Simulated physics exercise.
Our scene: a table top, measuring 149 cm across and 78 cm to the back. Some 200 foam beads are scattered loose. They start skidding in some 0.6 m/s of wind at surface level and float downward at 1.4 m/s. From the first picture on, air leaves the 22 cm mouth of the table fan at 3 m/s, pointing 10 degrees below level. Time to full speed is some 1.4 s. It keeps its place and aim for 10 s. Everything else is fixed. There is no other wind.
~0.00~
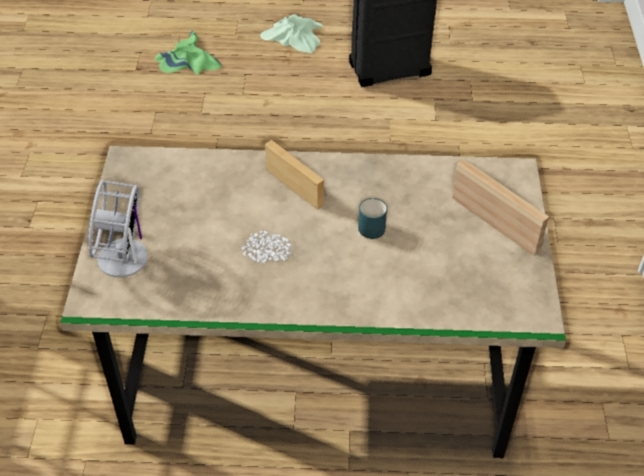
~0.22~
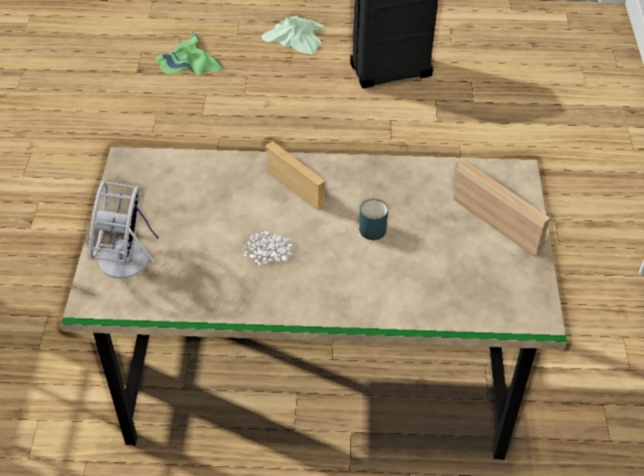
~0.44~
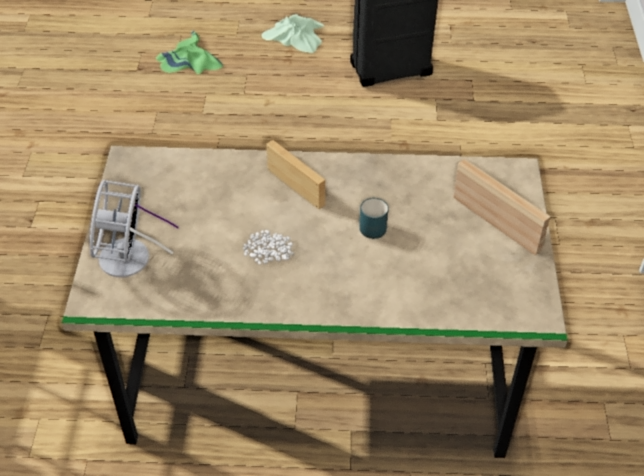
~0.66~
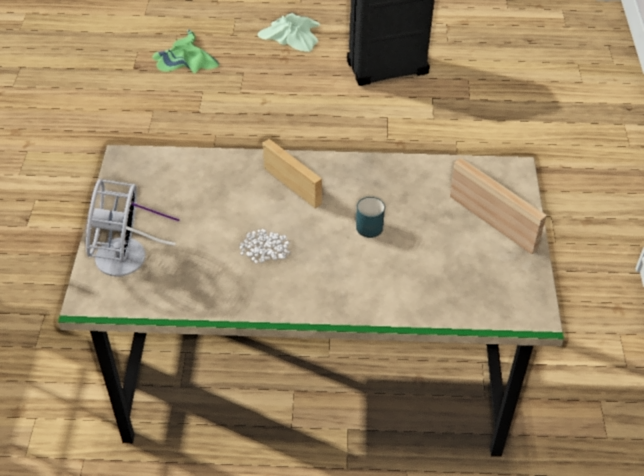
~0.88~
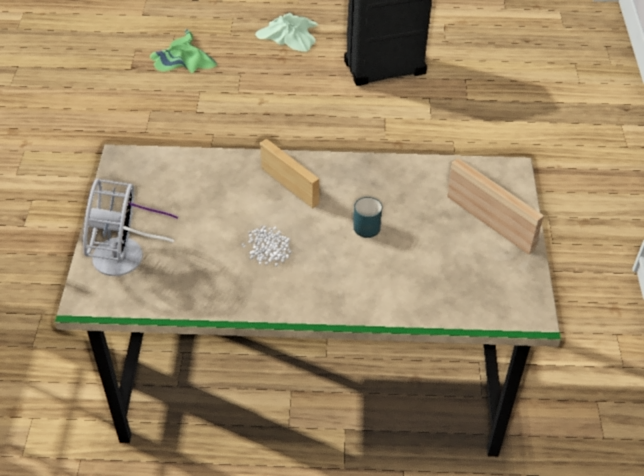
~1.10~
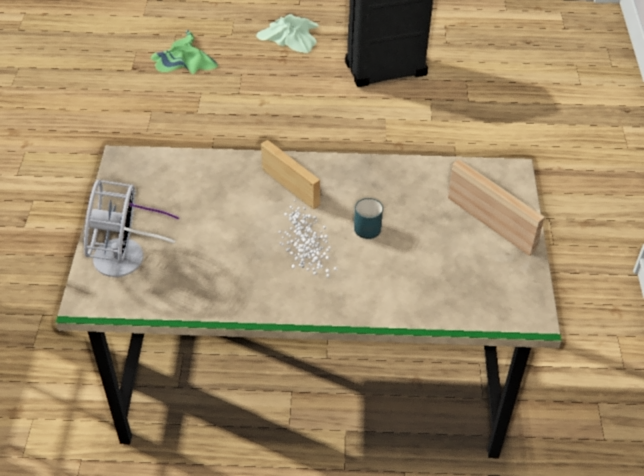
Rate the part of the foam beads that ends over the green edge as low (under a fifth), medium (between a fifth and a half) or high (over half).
Low.
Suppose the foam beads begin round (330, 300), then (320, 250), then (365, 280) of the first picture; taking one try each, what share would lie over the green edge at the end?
Taking the three spots in order, you'd get around 100 percent, 1 percent and 60 percent.
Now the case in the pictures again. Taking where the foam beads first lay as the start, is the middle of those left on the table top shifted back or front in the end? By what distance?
To the back, by about 45 cm.
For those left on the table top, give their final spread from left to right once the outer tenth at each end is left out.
Looks like some 10 cm to me.
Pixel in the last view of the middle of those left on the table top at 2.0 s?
Look about (391, 160) in the last picture.
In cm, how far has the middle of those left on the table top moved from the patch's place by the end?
Around 55 cm, I reckon.
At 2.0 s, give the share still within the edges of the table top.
Close to 60 in a hundred remain at that time.
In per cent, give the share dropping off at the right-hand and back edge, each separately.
Estimate: Right-hand ~ 20 %; back ~ 40 %.
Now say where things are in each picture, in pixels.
The middle of the foam beads is near (268, 249), none has stirred yet and the mouth of the table fan is at (114, 222), in the first frame.
The middle of the foam beads is near (268, 249), none has stirred yet and the green edge is centred on (313, 333), in the second frame.
The middle of the foam beads is near (269, 248), none has stirred yet, the top of a board is at (295, 161) and the top of a mug is at (374, 208), in the third frame.
The middle of the foam beads is near (265, 247) and none has stirred yet, in the fourth frame.
The middle of the foam beads is near (270, 248), the farthest in sight from the table fan is at (290, 253) and about 45 % have left their places, in the fifth frame.
The middle of the foam beads is near (304, 242), the farthest in sight from the table fan is at (336, 269) and all have left their places, in the sixth frame.
After 2.0 s, 62 % are on the move or not yet settled, 4 % are over the green edge; the middle of those still in play is near (399, 157).
After 3.2 s, 28 % are on the move or not yet settled, 4 % are over the green edge; the middle of those still in play is near (381, 157).
After 5.5 s, 20 % are on the move or not yet settled, 4 % are over the green edge; the middle of those still in play is near (376, 156).
After 10.0 s, at the end, 4 % are over the green edge; the middle of those still in play is near (374, 158).
